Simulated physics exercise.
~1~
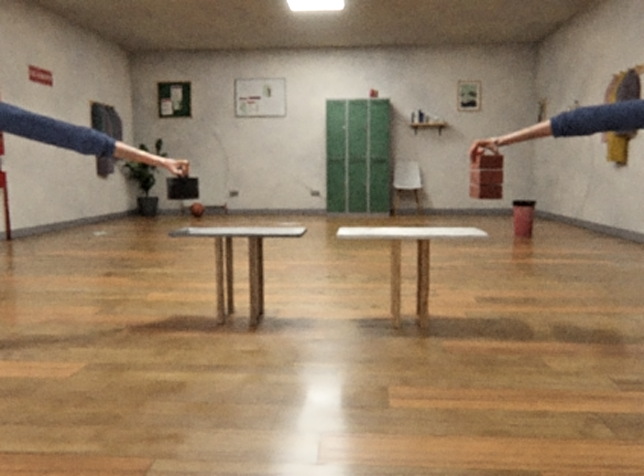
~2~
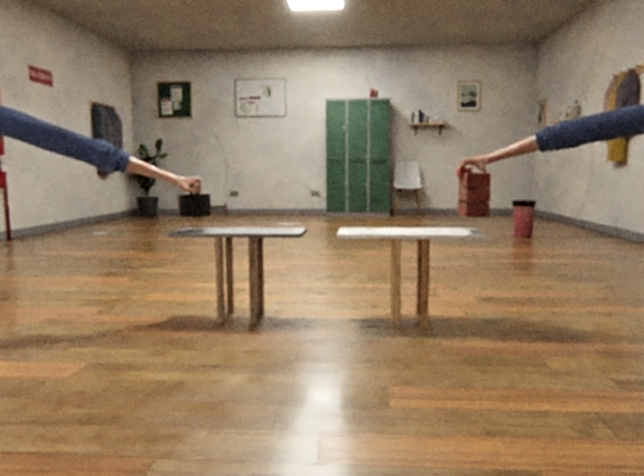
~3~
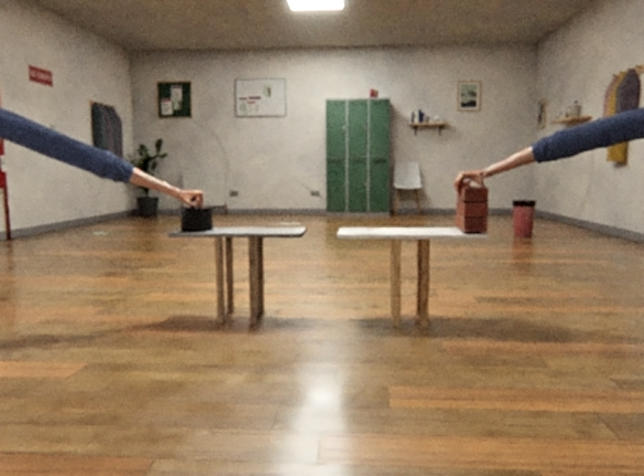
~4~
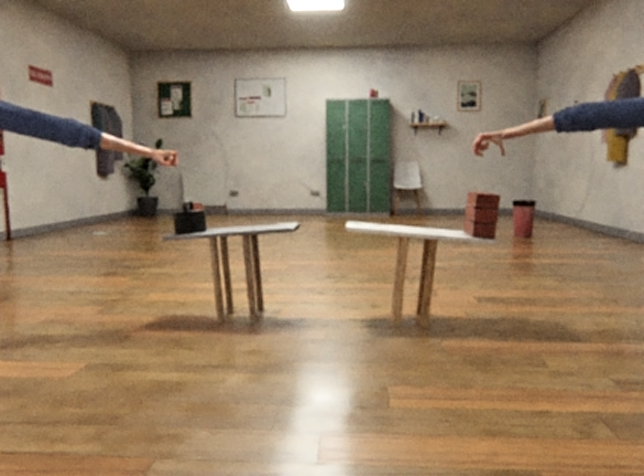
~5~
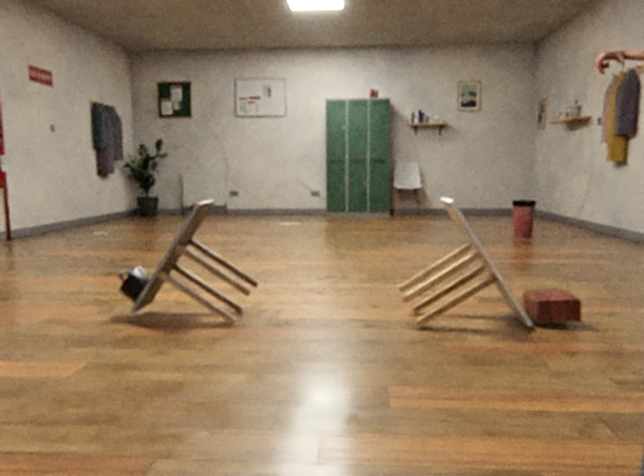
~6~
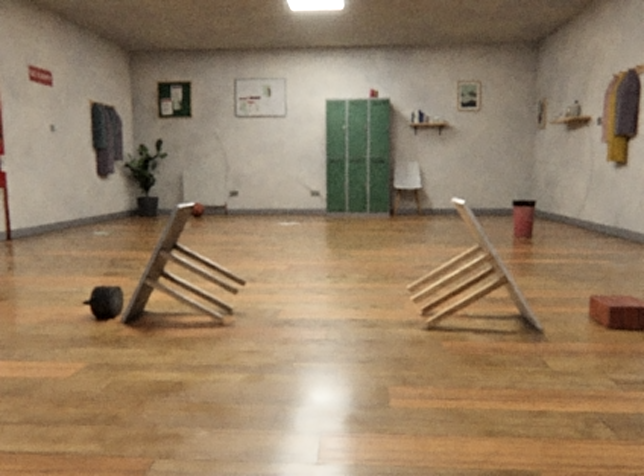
Two hands, one reaching in from each side, carry a dark block on the left and a stack of reddish bricks on the right toward two small tables in a wood-floored room. They lower the loads onto the outer ends of the tabletops, the dark block on the grey table and the bricks on the white one. The hands let go and draw back, and both tops begin to tilt outward. Both tables then topple away from each other, spilling their loads. At the end each table rests steeply tipped on the floor, with the dark object lying at far left and the bricks at far right.
